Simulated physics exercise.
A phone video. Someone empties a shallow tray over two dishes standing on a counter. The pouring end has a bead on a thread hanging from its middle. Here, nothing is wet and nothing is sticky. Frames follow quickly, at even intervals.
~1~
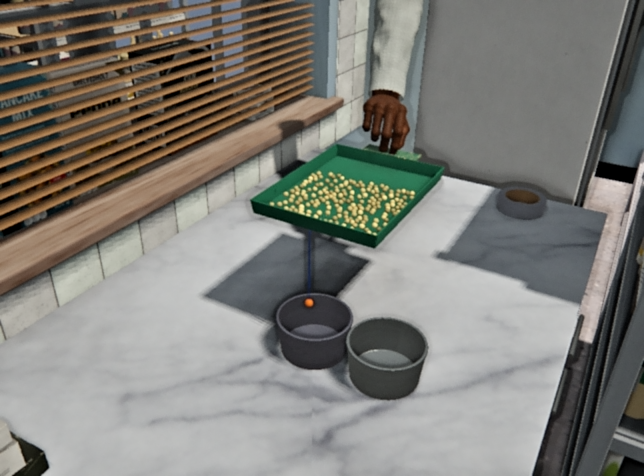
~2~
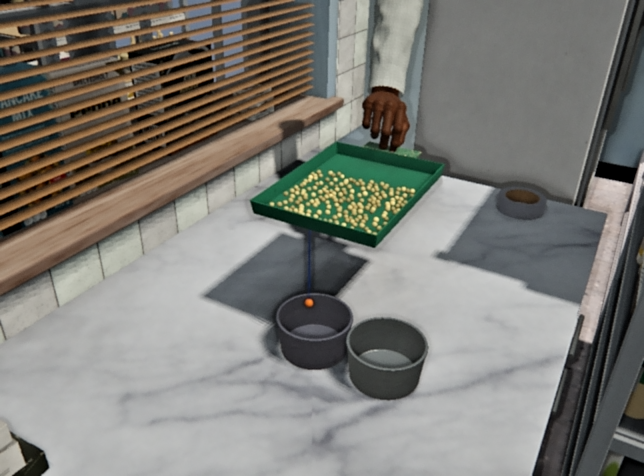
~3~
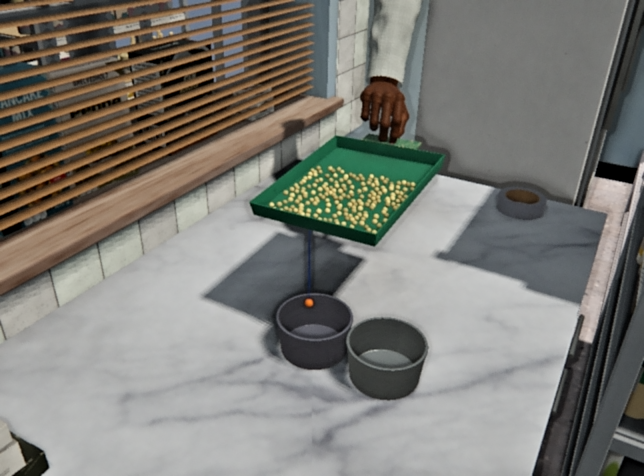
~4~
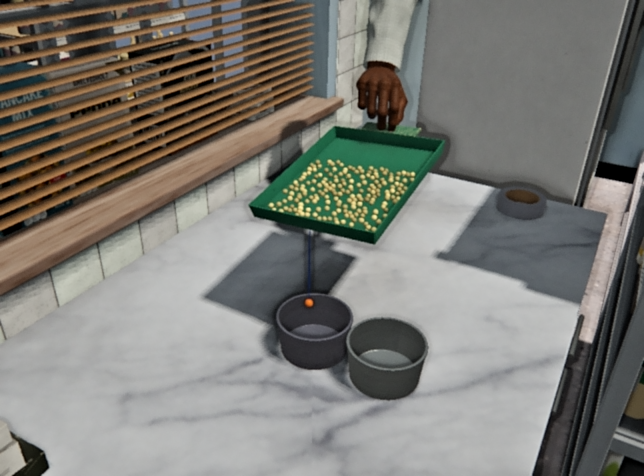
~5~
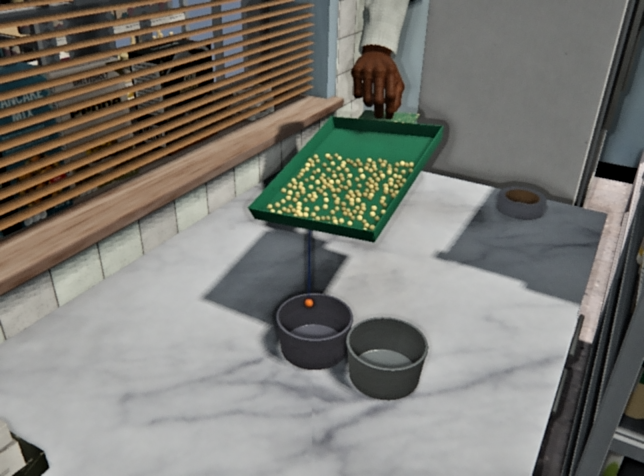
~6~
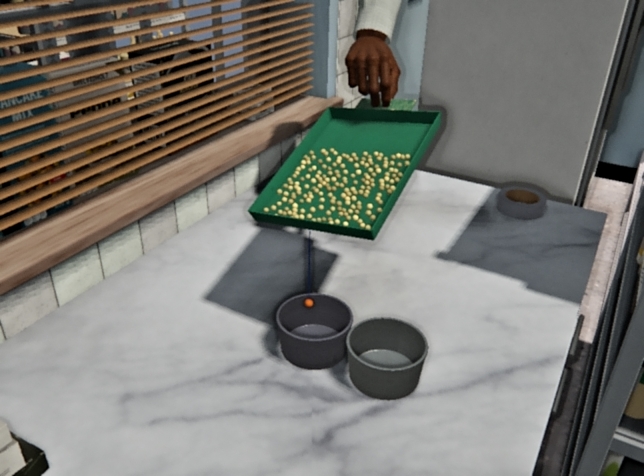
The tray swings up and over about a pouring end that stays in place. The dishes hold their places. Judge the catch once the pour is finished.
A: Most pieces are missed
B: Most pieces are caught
A, most pieces are missed.
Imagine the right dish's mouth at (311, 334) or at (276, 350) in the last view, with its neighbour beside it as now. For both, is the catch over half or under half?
Taking them in turn, it's beyond half and then short of half.
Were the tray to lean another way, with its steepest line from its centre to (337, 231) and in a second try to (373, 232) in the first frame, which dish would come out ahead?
Try one: The rightmost dish. Try two: The rightmost dish.
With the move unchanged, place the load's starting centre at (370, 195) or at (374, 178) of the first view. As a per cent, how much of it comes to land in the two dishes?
In order, 0 per cent then 0 per cent.
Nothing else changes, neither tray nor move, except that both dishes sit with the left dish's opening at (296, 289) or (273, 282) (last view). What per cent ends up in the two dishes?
Roughly 10% first, roughly 40% second.
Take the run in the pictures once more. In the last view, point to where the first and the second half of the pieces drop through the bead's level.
First roughly (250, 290), then roughly (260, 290).
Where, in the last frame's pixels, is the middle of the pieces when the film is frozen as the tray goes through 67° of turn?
The load is centred around (291, 210).
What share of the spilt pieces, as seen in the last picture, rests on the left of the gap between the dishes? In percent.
I'd guess close to 100 %.
Soon, tray tipped steeply; nearly all on the tray; a stray few outside both; a stray few in the air.
A while on, tray tipped past a quarter turn; about two thirds on the tray; a small part outside both; about a third in the air.
Towards the end, tray tipped past a quarter turn; all outside both.
Finally, tray tipped past a quarter turn; none in the right dish; none in the left dish; all outside both.
